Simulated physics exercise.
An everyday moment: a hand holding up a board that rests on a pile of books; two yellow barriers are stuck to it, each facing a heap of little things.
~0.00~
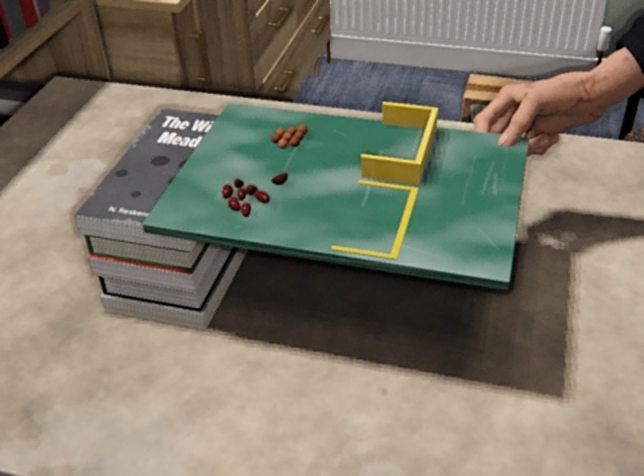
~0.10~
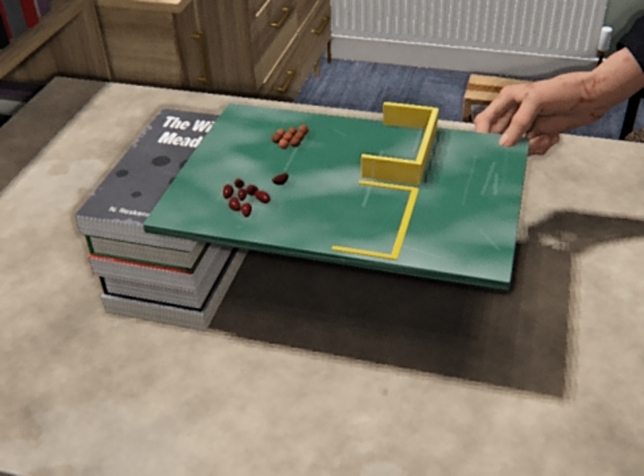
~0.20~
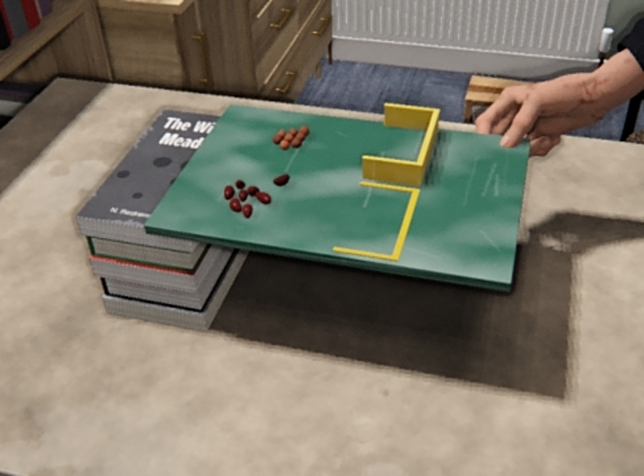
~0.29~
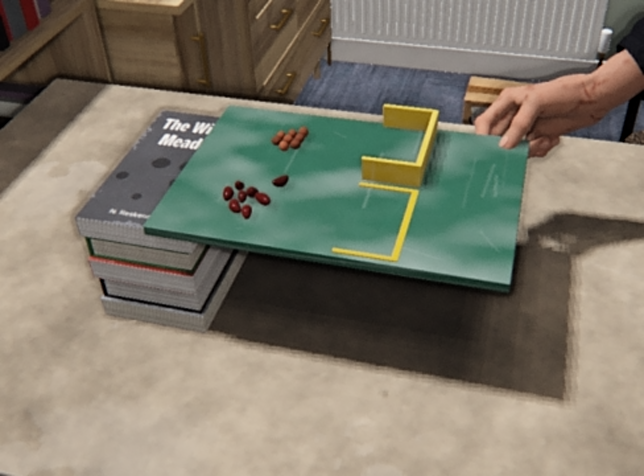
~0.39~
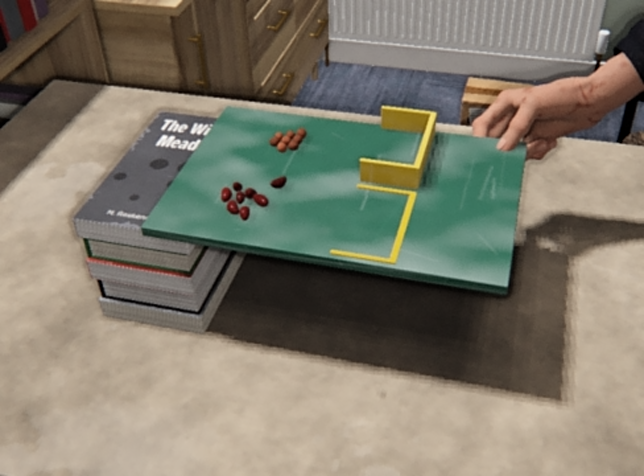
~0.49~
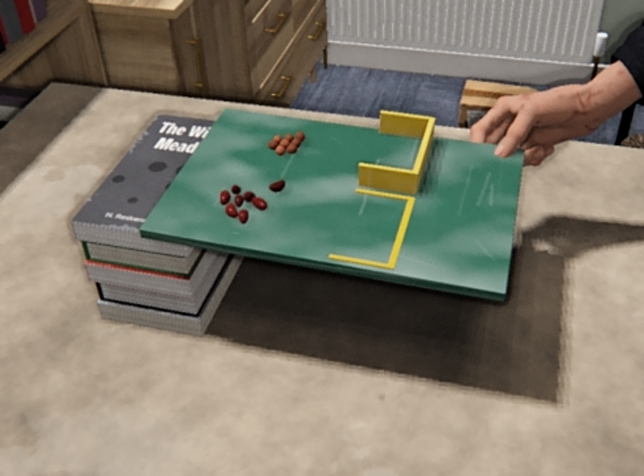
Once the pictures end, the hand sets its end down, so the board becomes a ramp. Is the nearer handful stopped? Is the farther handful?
The nearer handful gets over its bar; the farther handful is stopped by its bar.
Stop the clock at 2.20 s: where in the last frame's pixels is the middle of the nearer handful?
Near (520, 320).
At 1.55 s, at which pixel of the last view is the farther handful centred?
At about (395, 212).
After 1.00 s, board sloping at 12°; nearer handful where it was; farther handful where it was.
After 1.55 s, board sloping at 24°; nearer handful on its way down; farther handful has reached its bar.
After 2.20 s, board resting at 27°; nearer handful the whole lot past its bar; farther handful has reached its bar.
In the end (2.7 s), board resting at 27°; nearer handful the whole lot past its bar; farther handful gathered behind its bar.
